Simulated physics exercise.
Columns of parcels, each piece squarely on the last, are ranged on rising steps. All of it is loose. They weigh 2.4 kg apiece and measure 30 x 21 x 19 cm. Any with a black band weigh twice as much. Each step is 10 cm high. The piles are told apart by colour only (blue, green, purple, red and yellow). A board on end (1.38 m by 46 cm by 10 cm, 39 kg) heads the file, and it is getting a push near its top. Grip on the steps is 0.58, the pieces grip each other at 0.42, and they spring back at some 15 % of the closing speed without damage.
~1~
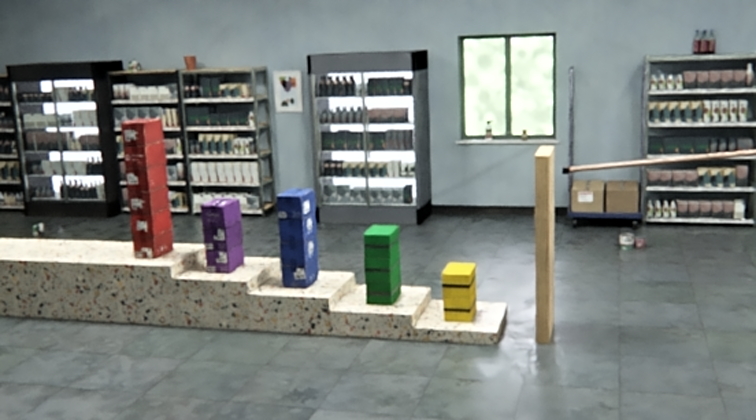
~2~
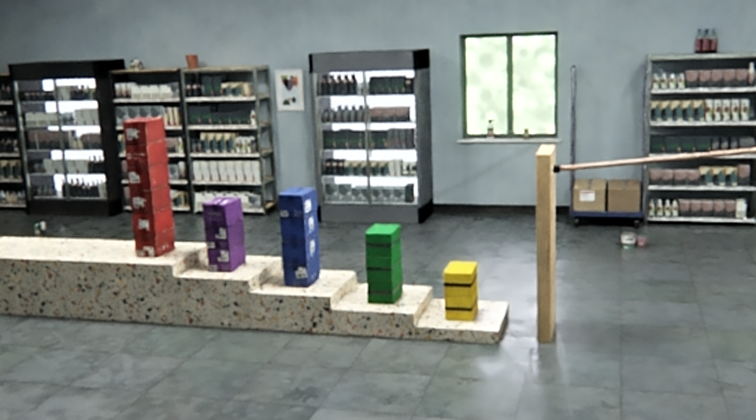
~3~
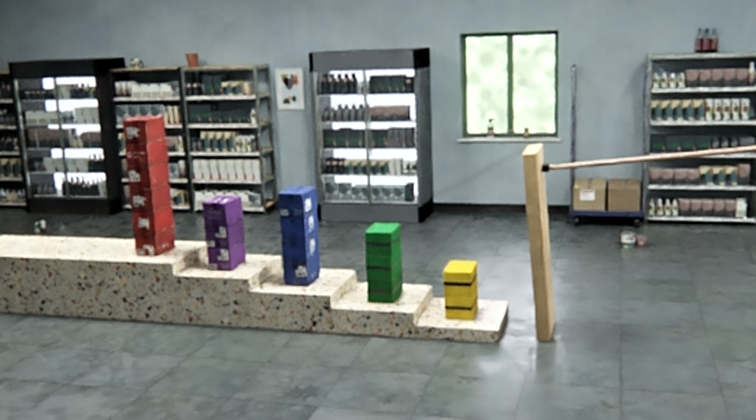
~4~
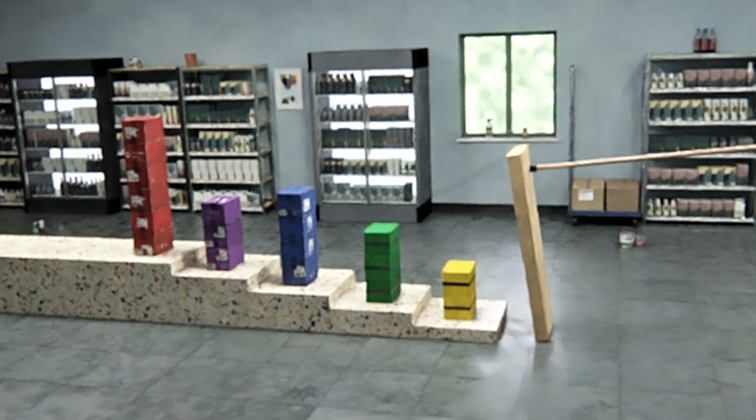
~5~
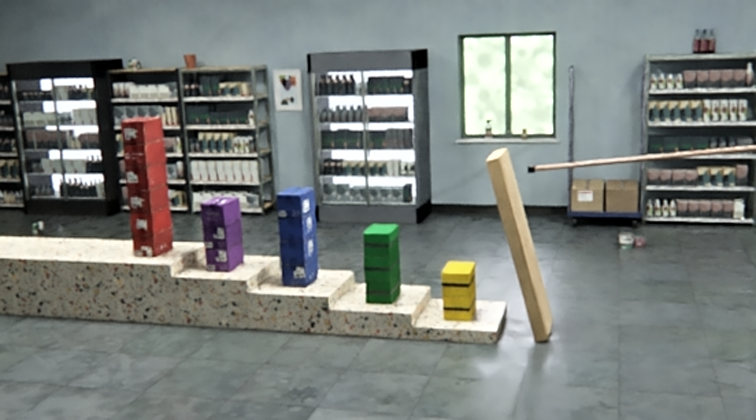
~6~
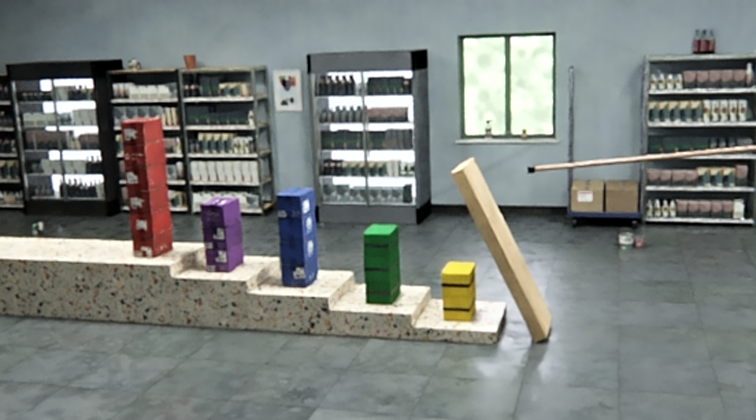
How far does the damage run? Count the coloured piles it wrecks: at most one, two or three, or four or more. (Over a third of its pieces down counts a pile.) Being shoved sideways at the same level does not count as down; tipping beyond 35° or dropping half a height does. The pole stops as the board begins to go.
Piles wrecked: No more than one.
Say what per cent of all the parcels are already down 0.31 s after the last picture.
0 per cent by then.
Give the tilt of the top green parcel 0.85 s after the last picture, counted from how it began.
About 0°.
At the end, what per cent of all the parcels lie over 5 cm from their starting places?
Shifted: 5 per cent.
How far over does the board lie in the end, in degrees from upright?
Some 55° from upright.
Then, 0.06 s later than the last frame, board 30° from upright; none of the 18 parcels down.
Then, 0.17 s later than the last frame, board 42° from upright; none of the 18 parcels down.
Then, 0.31 s later than the last frame, board 59° from upright; none of the 18 parcels down, 1 disturbed; top yellow parcel moved 48 mm.
Then, 0.85 s later than the last frame, board 52° from upright; none of the 18 parcels down, 1 disturbed; top yellow parcel moved 55 mm.
When it is over, board 55° from upright; none of the 18 parcels down, 1 disturbed; top yellow parcel moved 56 mm; top green parcel unmoved. No coloured pile is wrecked. In pixels of the last frame, middles, top yellow parcel near (452, 279), top green parcel near (381, 241).
